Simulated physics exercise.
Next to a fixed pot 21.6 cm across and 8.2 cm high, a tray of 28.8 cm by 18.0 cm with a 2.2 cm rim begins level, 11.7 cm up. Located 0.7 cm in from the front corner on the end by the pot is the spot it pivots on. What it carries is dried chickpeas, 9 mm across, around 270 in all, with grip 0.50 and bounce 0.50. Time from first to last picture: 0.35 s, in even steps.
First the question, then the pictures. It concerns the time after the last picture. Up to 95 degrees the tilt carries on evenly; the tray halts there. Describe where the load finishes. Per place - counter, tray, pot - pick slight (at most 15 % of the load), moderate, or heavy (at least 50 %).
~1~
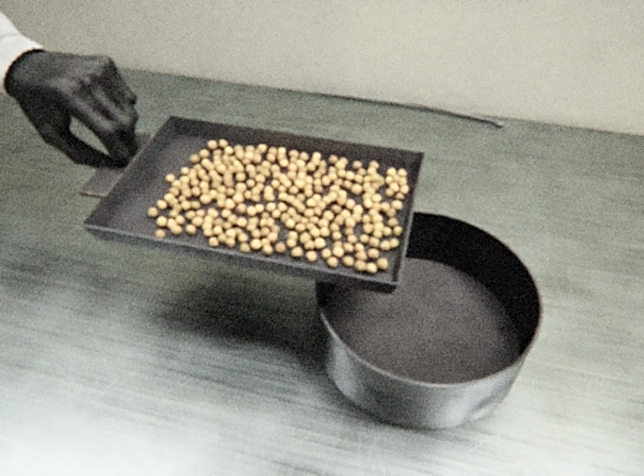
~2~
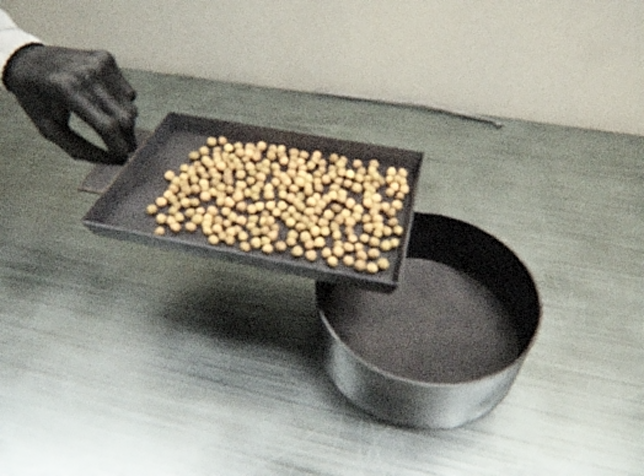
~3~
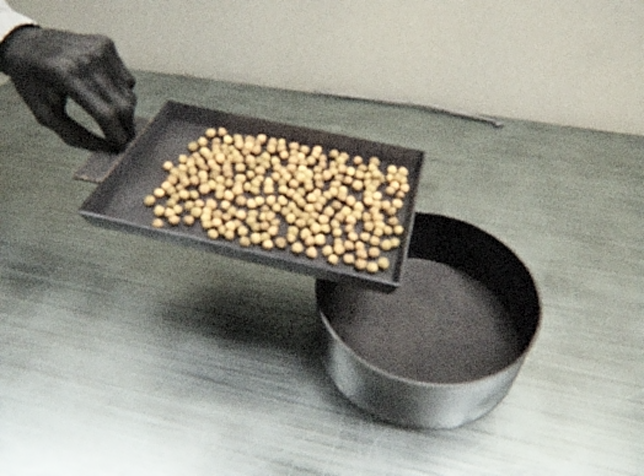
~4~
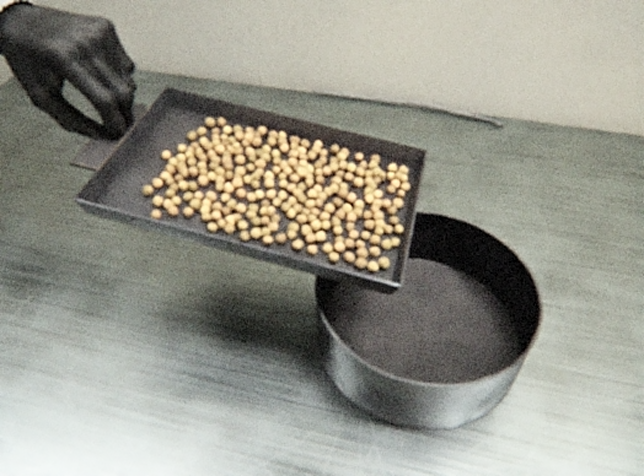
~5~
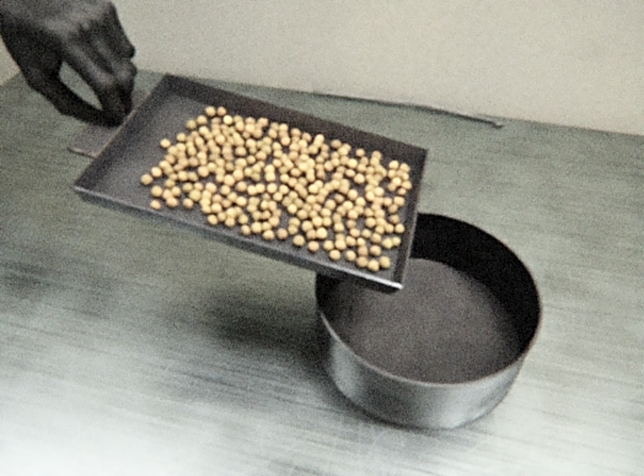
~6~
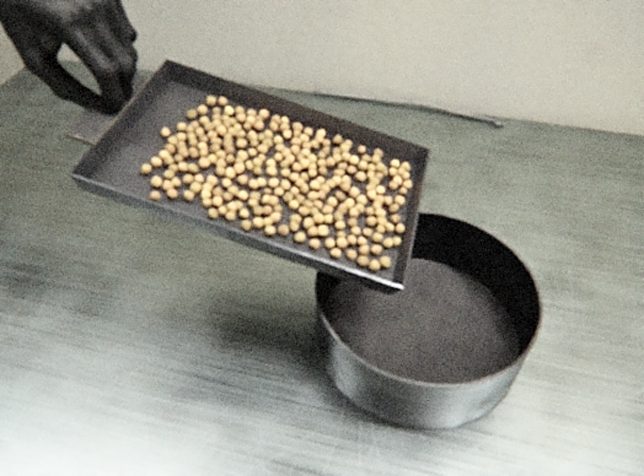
Counter - slight; tray - slight; pot - heavy.
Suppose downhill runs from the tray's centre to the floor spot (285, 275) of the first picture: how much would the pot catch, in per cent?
Something like 40 in a hundred.
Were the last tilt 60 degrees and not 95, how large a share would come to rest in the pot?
In that case some 0 per cent.
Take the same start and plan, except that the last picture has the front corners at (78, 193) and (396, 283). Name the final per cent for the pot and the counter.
The pot gets 80 and the counter 20.
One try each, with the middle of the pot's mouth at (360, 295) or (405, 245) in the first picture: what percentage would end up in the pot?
Near 60 and 85 percent, one try each.
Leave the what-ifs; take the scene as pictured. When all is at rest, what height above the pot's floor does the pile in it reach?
Close to 2.5 cm up.
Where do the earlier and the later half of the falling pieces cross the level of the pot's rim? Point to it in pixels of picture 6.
Roughly (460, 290) to begin with, later roughly (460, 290).
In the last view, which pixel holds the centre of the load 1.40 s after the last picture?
Near pixel (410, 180).
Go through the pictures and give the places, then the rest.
In the first frame, tray tilt 0 degrees, front corners at (90, 222) and (393, 278); middle of the pieces at (283, 197); pot at (427, 286).
In the second frame, tray tilt 1 degrees, front corners at (89, 218) and (393, 278); middle of the pieces at (283, 195).
In the third frame, tray tilt 4 degrees, front corners at (86, 208) and (394, 279), lowest corner right front; middle of the pieces at (283, 190).
In the fourth frame, tray tilt 7 degrees, front corners at (83, 196) and (396, 279), lowest corner right front; middle of the pieces at (283, 184).
In the fifth frame, tray tilt 10 degrees, front corners at (80, 184) and (397, 280), lowest corner right front; middle of the pieces at (284, 179).
In the sixth frame, tray tilt 13 degrees, front corners at (79, 172) and (398, 281), lowest corner right front; middle of the pieces at (286, 173); pot at (427, 286).
Then, 0.84 s after the last picture, tilt 51 degrees; the tray holds 100 %, the pot 0 %.
Then, 1.40 s after the last picture, tilt 77 degrees; the tray holds 100 %, the pot 0 %.
Then, 2.01 s after the last picture, tilt 95 degrees; the tray holds 10 %, the pot 80 %.
In the end, counter 5 %, tray 0 %, pot 95 %.
